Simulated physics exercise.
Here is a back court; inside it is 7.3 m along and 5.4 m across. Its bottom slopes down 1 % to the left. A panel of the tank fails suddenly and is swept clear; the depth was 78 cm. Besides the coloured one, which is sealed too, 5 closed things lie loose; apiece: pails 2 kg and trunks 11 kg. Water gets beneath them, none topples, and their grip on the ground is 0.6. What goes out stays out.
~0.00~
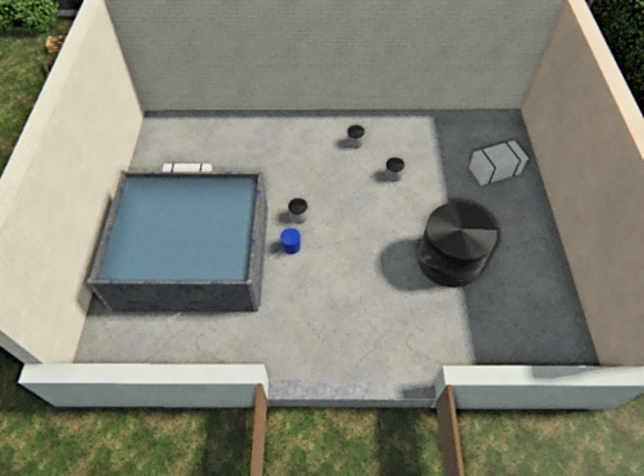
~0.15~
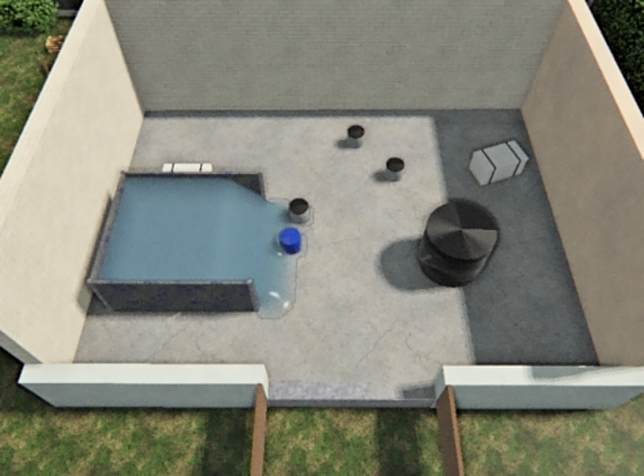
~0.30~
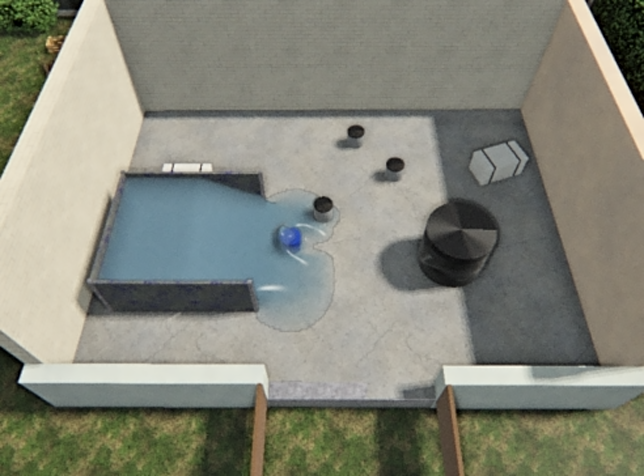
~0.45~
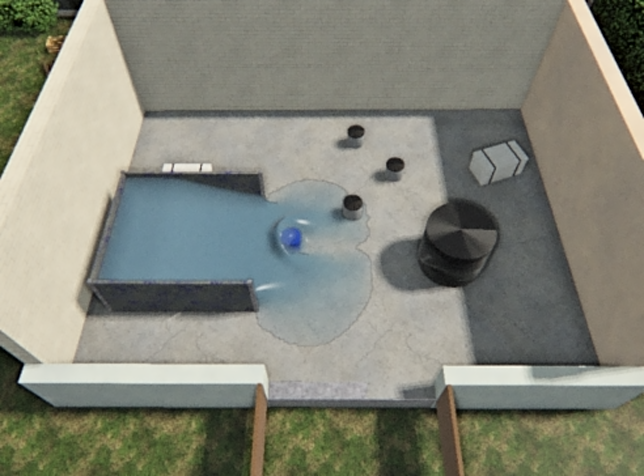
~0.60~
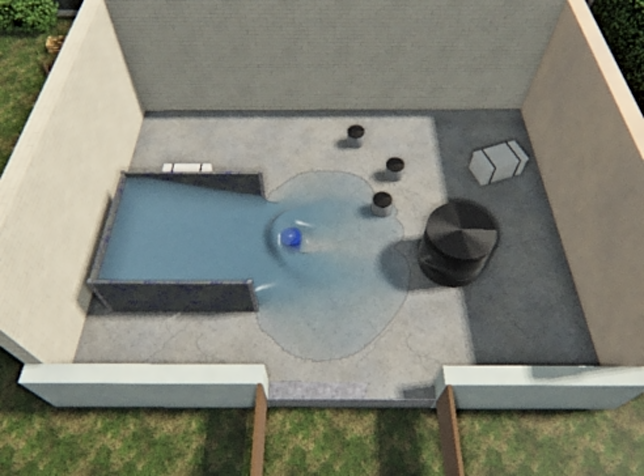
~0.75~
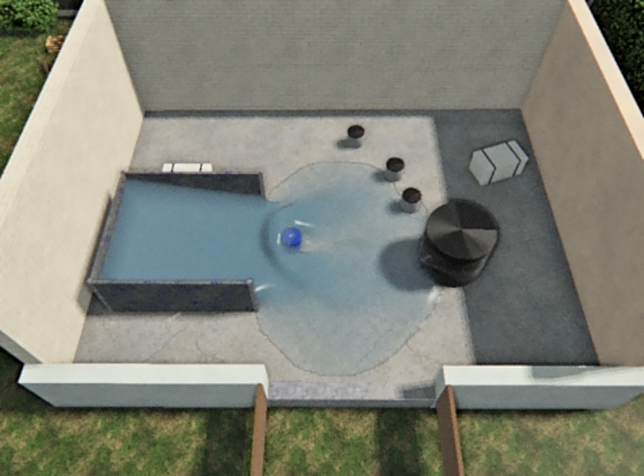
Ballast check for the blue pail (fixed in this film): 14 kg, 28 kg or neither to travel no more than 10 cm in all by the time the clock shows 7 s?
I expect that neither load is enough.
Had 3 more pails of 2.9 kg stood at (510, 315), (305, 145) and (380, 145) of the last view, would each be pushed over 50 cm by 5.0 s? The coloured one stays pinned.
In that order: More, short of it, over.
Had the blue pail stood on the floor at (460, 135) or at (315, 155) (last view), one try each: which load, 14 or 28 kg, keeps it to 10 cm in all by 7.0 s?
In that order: Neither holds; it takes the larger.
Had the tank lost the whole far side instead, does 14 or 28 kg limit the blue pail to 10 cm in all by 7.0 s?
Then the lower weight is enough.
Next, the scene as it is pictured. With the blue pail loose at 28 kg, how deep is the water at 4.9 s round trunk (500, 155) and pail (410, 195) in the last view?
About 12 and 18 cm.
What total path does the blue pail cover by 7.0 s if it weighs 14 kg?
About 500 cm.
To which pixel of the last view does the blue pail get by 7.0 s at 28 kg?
Near (444, 199).
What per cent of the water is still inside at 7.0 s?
About 88 per cent.
After 1.4 s the blue pail would be 214 cm from its start with 14 kg and 150 cm from its start with 28 kg; 12 cm of water round it then.
After 3.1 s the blue pail would be 421 cm from its start with 14 kg and 259 cm from its start with 28 kg; 8 cm of water round it then.
After 4.9 s the blue pail would be 405 cm from its start with 14 kg and 259 cm from its start with 28 kg; 16 cm of water round it then.
After 7.0 s the blue pail would be 405 cm from its start with 14 kg and 259 cm from its start with 28 kg; 8 cm of water round it then.
